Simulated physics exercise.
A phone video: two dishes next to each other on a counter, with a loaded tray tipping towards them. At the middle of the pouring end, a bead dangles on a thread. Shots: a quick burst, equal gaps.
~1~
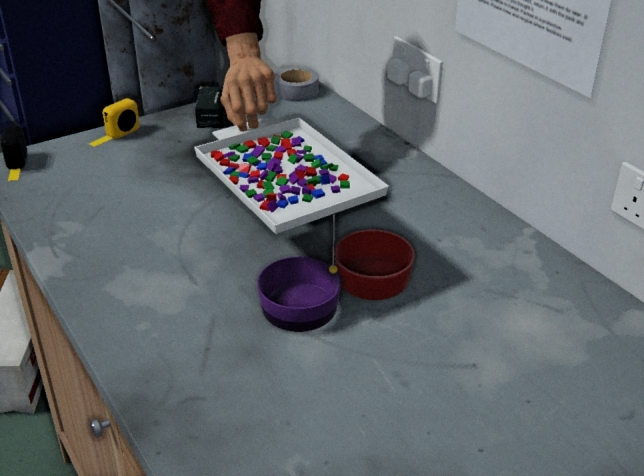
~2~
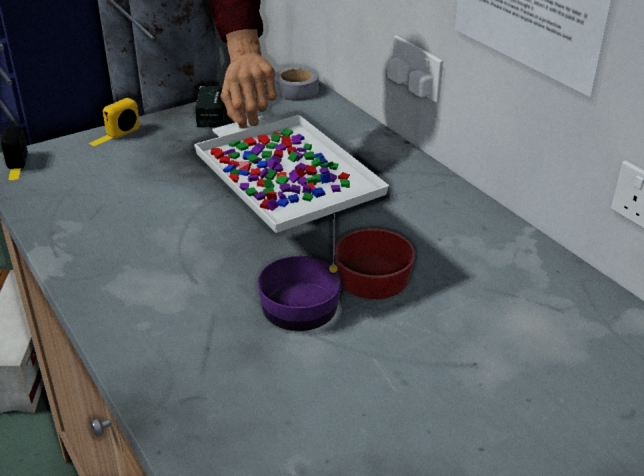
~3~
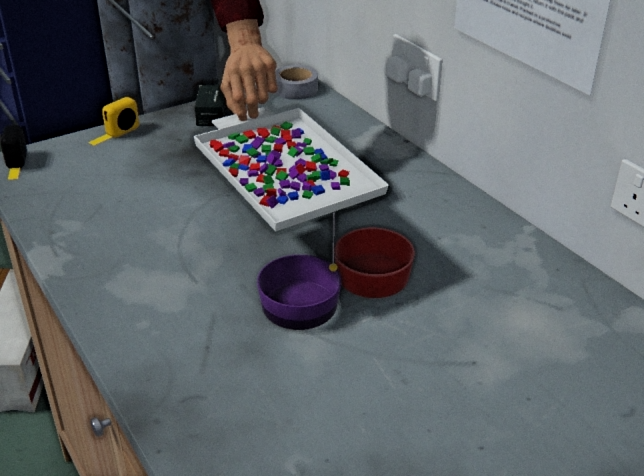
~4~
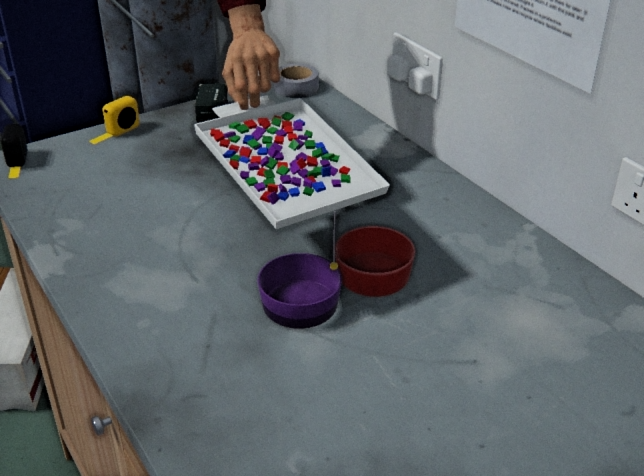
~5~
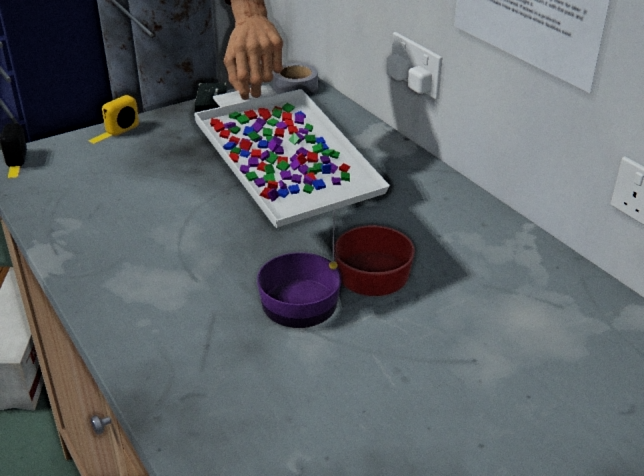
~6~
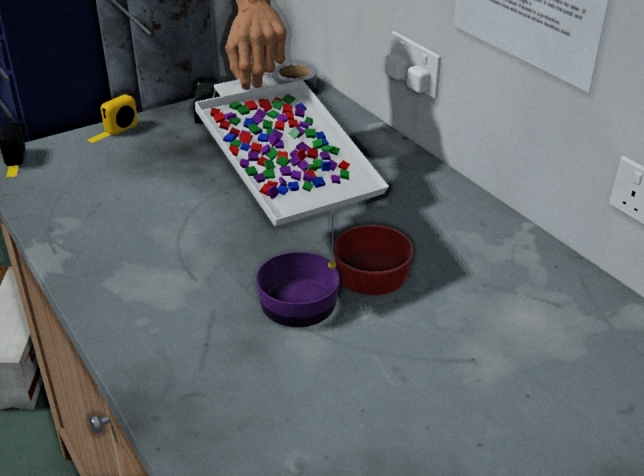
At the start, a hand holds the far end of a white tray of colourful mosaic tiles nearly level above a purple dish and a red dish. The hand then gradually raises that end, tilting the tray towards the viewer and slightly rightward, while the tiles stay spread across it.
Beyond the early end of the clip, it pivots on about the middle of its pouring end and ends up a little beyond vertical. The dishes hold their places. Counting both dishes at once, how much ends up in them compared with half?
Between them they hold less than half.
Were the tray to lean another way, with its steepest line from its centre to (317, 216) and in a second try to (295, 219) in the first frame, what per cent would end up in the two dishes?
First some 20, then 70 per cent.
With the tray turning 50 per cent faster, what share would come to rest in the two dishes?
It would be around 30 percent.
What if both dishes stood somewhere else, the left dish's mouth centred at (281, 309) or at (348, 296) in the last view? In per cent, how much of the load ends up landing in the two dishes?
70, then 80 %.
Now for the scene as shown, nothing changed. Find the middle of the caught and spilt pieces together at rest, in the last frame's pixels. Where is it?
About (375, 304).
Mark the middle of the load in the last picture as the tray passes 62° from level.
Mark it at roughly (339, 180) in the final frame.
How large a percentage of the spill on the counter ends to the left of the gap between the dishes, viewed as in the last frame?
10 per cent, roughly.
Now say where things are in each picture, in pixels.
In the first picture, corners of the pouring end near (276, 224) and (386, 186), level; middle of the load near (278, 170), mosaic tiles; left dish near (321, 315); right dish near (397, 284); bead on its thread near (333, 269).
In the second picture, corners of the pouring end near (276, 223) and (386, 185), level; middle of the load near (278, 168).
In the third picture, corners of the pouring end near (276, 222) and (386, 185), tipped barely, lowest at the right corner; middle of the load near (278, 163).
In the fourth picture, corners of the pouring end near (277, 220) and (387, 184), tipped a little, lowest at the right corner; middle of the load near (279, 157).
In the fifth picture, corners of the pouring end near (277, 219) and (387, 185), tipped a little, lowest at the right corner; middle of the load near (279, 151).
In the sixth picture, corners of the pouring end near (277, 218) and (386, 186), tipped clearly, lowest at the right corner; middle of the load near (279, 145); left dish near (320, 311); right dish near (396, 279).
Shortly afterwards, tray tipped steeply; all but a few on the tray; a little in the air.
Next, tray tipped past a quarter turn; the bulk on the tray; only a few in the right dish; a little outside both; only a few in the air.
Some moments later, tray tipped past a quarter turn; only a few in the left dish; near a third in the right dish; near two thirds outside both.
In the end, tray tipped past a quarter turn; only a few in the left dish; near a third in the right dish; near two thirds outside both.
